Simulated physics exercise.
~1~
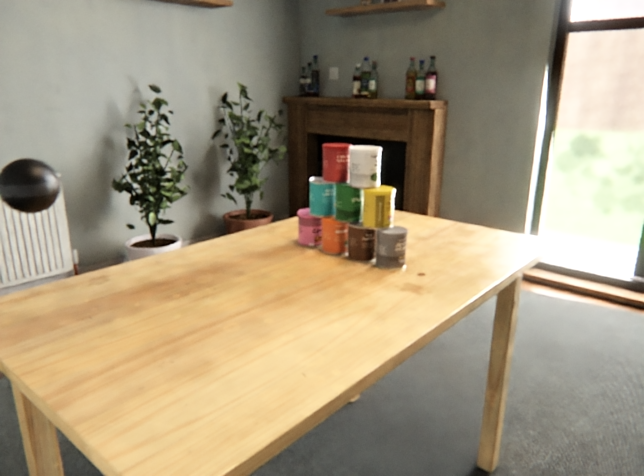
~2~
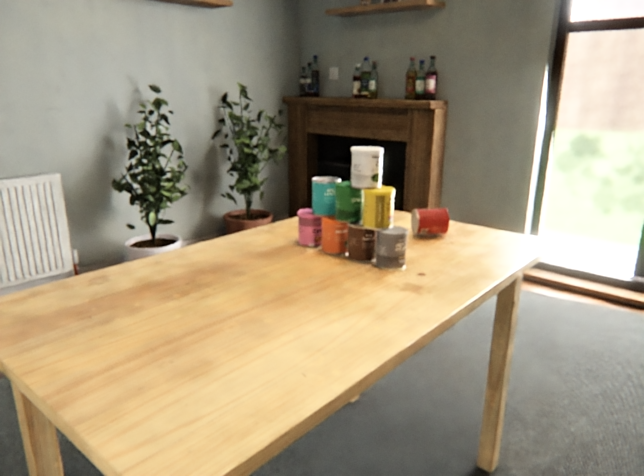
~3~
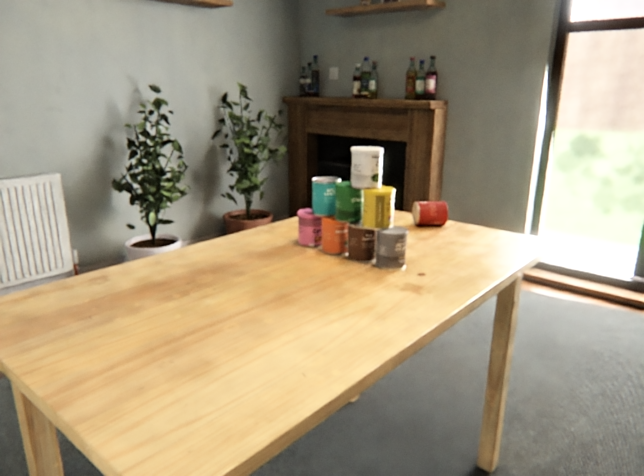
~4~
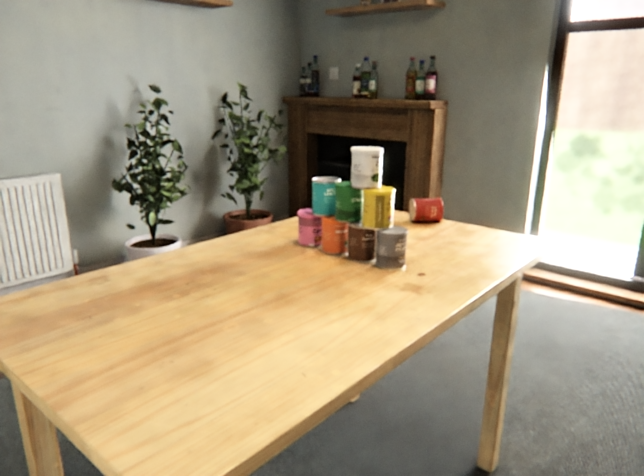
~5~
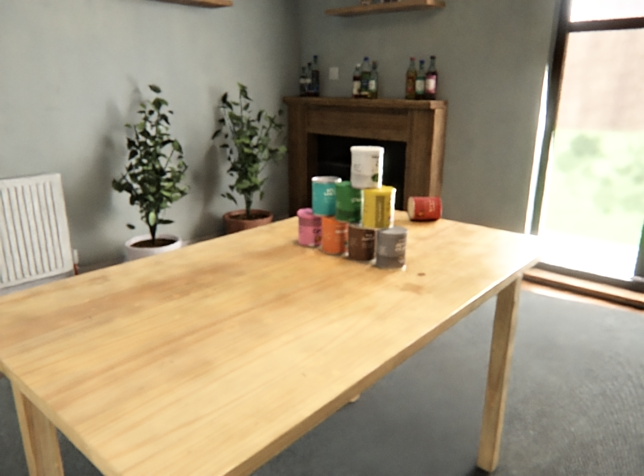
In a grey-walled room with a fireplace, two potted plants and a bright window, a still view looks across a pale wooden table. Near its far end stands a small pyramid of coloured tins, with pink, orange, brown and grey along the bottom, turquoise, green and yellow above, and red and white on top. A black ball hangs in the air at the left, in front of a radiator. Then the ball is out of sight, and the red tin has dropped to the table right of the pile. It shifts slightly away and rests on its side, while the others remain stacked.
